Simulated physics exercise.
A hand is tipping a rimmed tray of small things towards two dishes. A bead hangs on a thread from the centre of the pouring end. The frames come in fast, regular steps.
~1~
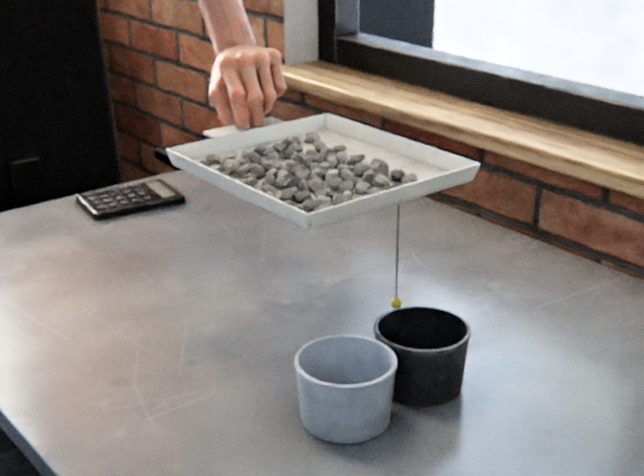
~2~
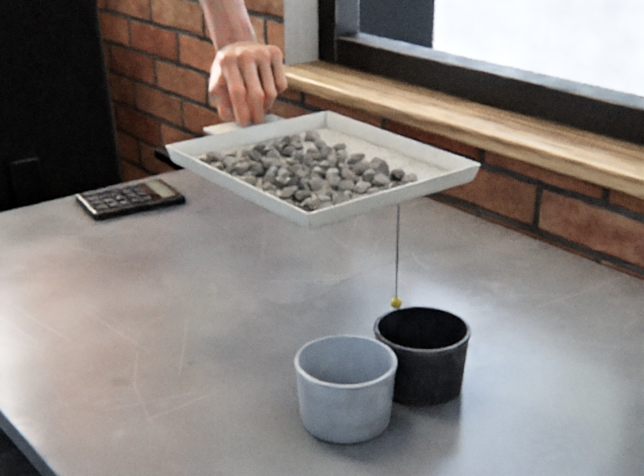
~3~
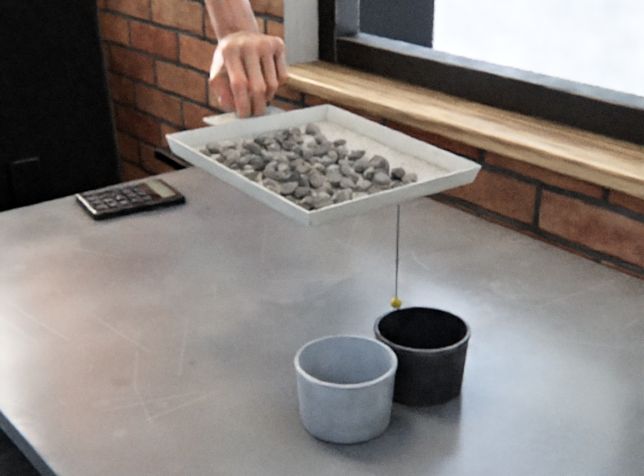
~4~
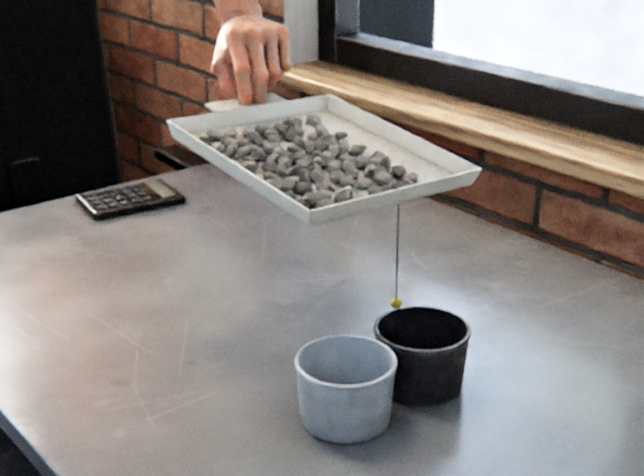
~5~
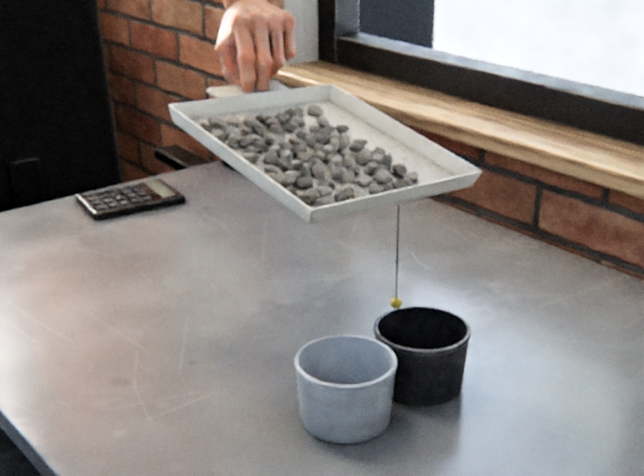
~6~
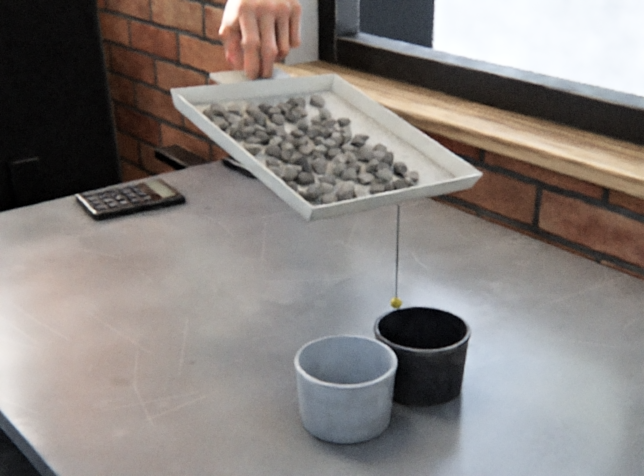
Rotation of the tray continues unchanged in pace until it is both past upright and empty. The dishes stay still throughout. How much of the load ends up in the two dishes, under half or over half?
Under half.
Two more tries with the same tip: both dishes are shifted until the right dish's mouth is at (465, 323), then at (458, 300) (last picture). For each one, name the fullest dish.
Result, first place: The righthand one; second place: The righthand one.
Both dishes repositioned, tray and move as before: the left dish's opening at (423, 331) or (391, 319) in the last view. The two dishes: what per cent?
Around 80 and then 40 per cent.
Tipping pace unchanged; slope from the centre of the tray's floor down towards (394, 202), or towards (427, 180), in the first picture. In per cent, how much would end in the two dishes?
For the first aim it is 60 in a hundred, for the second 10 in a hundred.
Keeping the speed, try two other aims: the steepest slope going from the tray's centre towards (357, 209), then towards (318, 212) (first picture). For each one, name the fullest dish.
The first try favours the left of the two, the second the left of the two.
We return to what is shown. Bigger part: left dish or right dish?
The one in question is the right-side one.
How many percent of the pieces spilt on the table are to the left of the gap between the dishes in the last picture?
My estimate is some 0 per cent.
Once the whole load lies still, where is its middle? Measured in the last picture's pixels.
Roughly at (463, 371).
Soon after the last picture, tray tipped steeply; nearly all on the tray; a stray few in the air.
A little later, tray tipped right over; about half on the tray; a small part in the right dish; about a quarter outside both; a small part in the air.
Later still, tray tipped past a quarter turn; about a third in the right dish; about two thirds outside both.
At rest, tray tipped past a quarter turn; none in the left dish; about a third in the right dish; about two thirds outside both.
